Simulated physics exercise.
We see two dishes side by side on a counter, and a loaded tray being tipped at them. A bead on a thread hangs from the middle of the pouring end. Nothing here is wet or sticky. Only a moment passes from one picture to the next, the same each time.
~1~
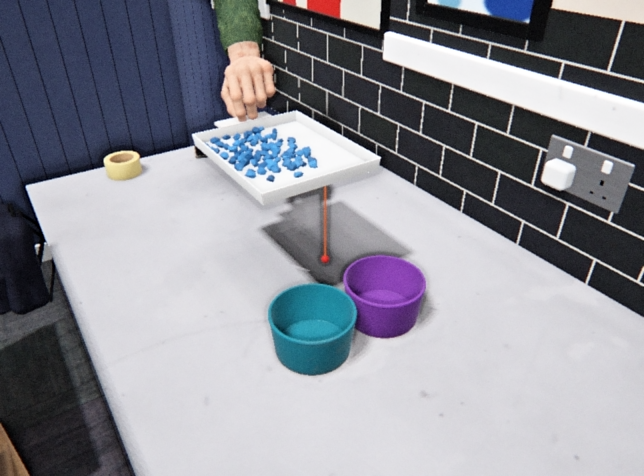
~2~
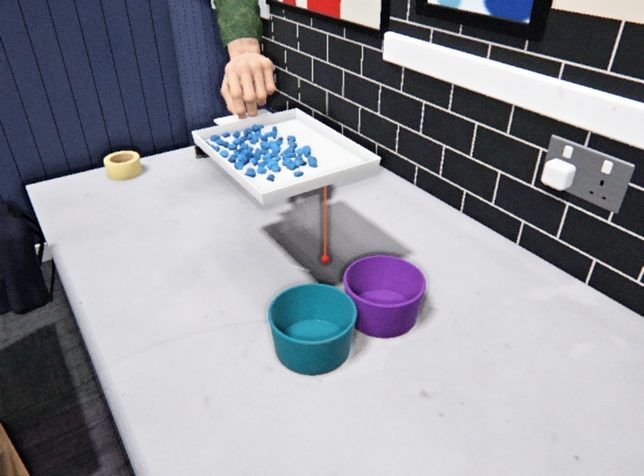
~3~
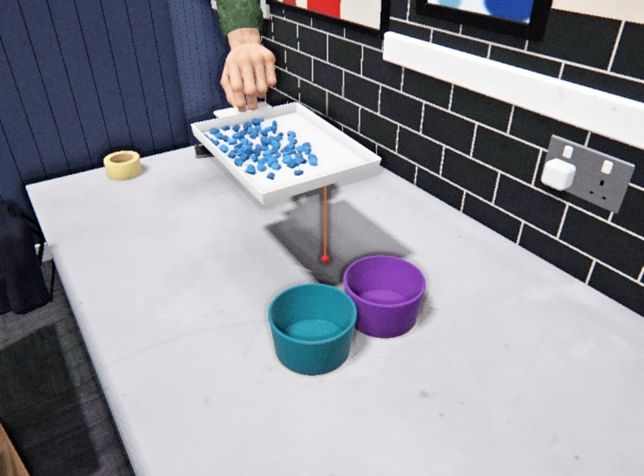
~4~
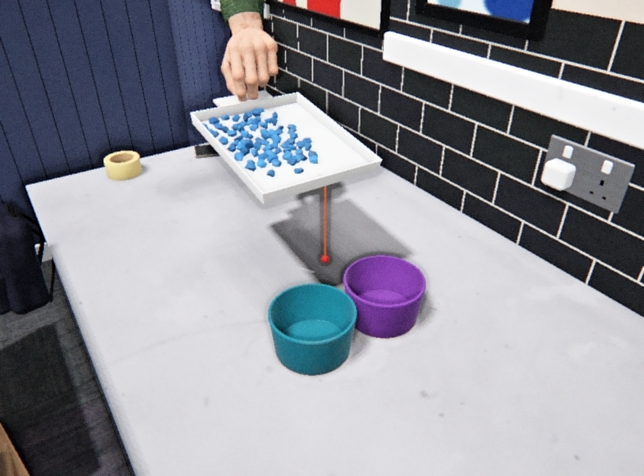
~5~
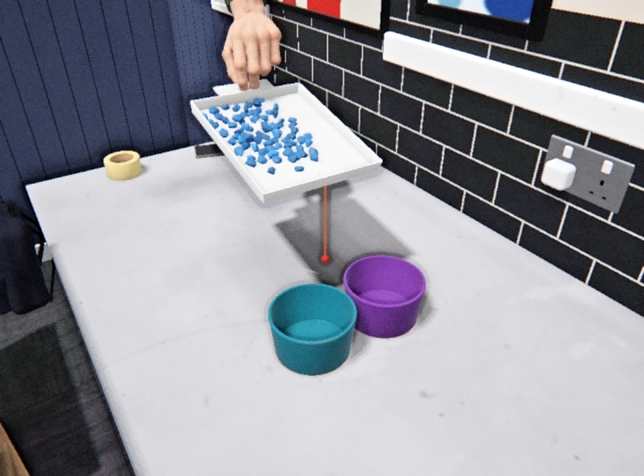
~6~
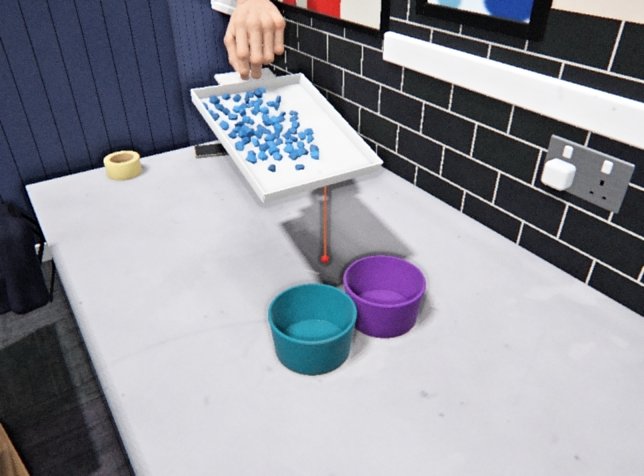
A hand gradually tilts a white tray of blue stones above teal and purple dishes.
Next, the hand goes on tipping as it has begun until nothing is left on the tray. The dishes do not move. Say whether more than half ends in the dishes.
Together they catch over half.
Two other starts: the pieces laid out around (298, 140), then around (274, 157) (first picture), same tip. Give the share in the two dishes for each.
First some 90, then 90 per cent.
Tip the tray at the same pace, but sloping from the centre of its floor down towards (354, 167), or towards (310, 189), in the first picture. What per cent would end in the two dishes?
In turn 20 and 90 in a hundred.
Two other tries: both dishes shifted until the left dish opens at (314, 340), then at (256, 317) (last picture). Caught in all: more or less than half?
The first try: Under half. The second: Over half.
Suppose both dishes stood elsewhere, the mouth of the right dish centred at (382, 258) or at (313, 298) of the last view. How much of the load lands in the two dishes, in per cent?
Near 80 % and 50 %.
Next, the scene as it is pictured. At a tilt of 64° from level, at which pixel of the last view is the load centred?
Near (322, 170).
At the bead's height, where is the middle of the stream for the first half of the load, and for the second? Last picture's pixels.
Around (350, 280) and then (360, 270).
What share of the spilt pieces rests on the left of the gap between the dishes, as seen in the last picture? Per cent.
About 70 per cent.
Soon after the last picture, tray tipped steeply; nearly all on the tray; a small part in the air.
A little later, tray tipped past a quarter turn; about two thirds on the tray; a small part in the left dish; about a quarter in the right dish; a small part outside both; a stray few in the air.
Later still, tray tipped past a quarter turn; about a third in the left dish; about half in the right dish; a small part outside both.
At rest, tray tipped past a quarter turn; about a third in the left dish; about half in the right dish; a small part outside both.
